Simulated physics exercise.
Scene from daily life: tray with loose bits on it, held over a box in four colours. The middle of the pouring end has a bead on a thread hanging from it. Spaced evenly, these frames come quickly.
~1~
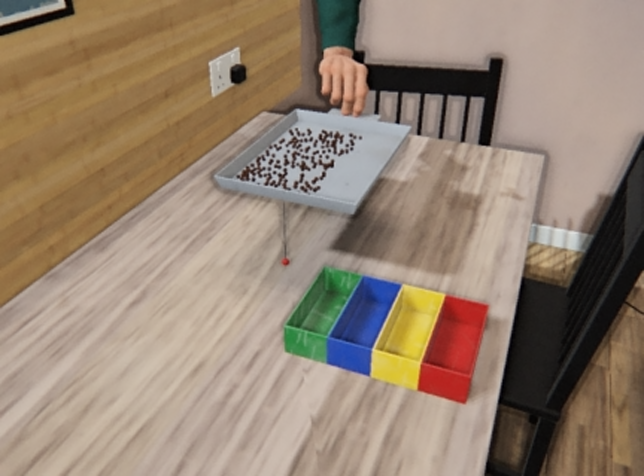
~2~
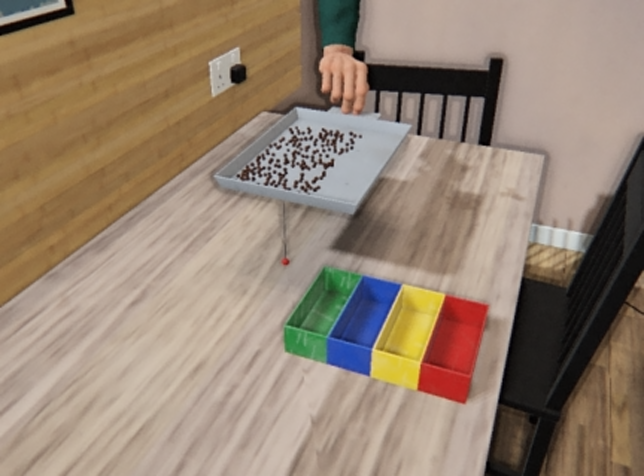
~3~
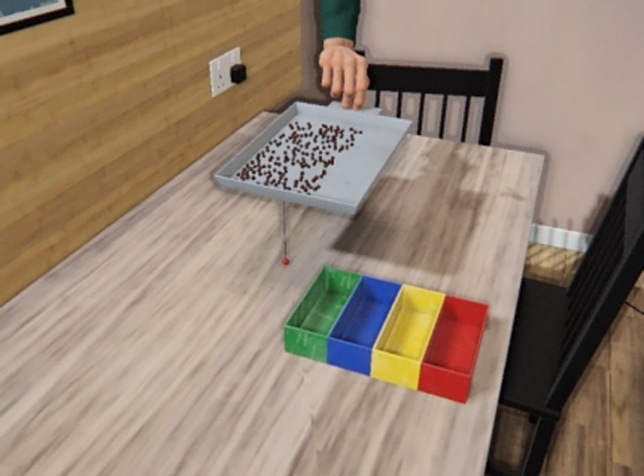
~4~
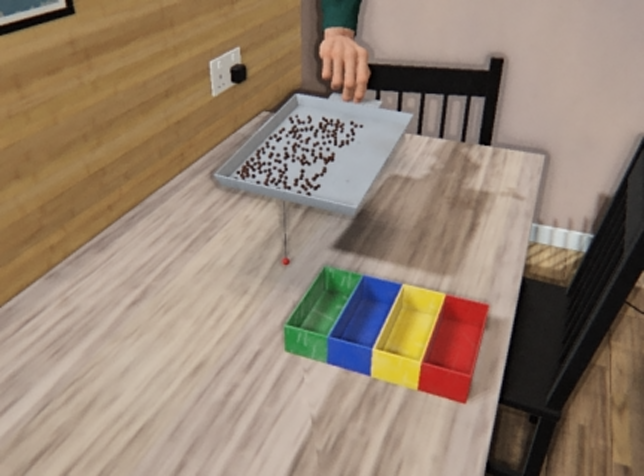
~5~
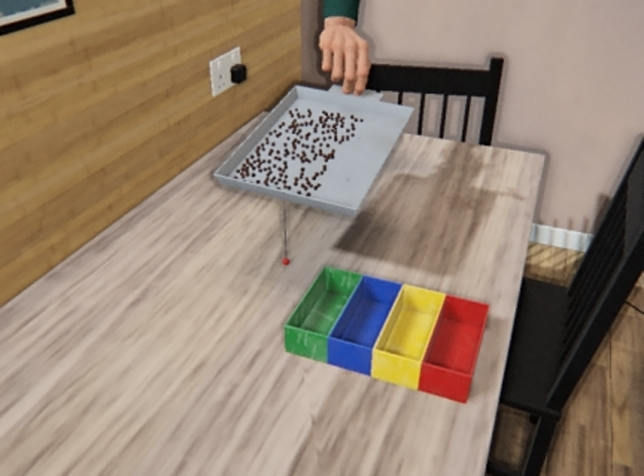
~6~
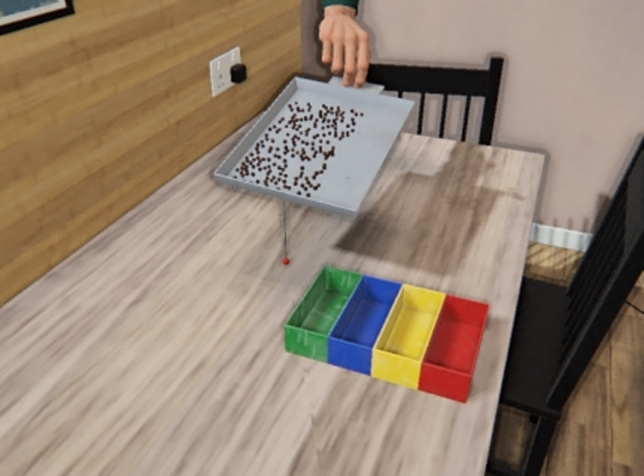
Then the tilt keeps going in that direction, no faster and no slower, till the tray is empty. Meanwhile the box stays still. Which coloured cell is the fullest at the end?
The green one.
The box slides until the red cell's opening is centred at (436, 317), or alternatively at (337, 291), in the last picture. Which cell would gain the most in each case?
The first time it is the blue one; the second time it is that red cell.
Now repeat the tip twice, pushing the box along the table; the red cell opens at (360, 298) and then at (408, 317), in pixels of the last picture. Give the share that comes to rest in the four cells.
In turn about 100 and about 100 percent.
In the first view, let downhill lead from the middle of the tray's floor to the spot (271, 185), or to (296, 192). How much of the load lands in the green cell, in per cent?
You'd see roughly 0 per cent the first time and 20 per cent the second.
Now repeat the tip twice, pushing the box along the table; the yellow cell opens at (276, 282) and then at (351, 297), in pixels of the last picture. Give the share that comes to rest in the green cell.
About 0 per cent, then about 10 per cent.
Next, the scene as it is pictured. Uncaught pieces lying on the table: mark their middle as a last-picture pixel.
Their middle ends up at roughly (273, 324).
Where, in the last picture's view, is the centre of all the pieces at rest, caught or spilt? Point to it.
Close to (326, 319) in the last picture.
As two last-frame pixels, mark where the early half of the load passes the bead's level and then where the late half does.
Roughly (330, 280) first, then roughly (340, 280).
Soon, tray tipped steeply; nearly all on the tray; a stray few in the green cell; a stray few in the blue cell.
A while on, tray tipped right over; a small part on the tray; about half in the green cell; a small part in the blue cell; about a third falling or outside the box.
Towards the end, tray tipped past a quarter turn; about two thirds in the green cell; a small part in the blue cell; about a quarter falling or outside the box.
Finally, tray tipped past a quarter turn; about two thirds in the green cell; a small part in the blue cell; none in the red cell; none in the yellow cell; about a quarter outside the box.
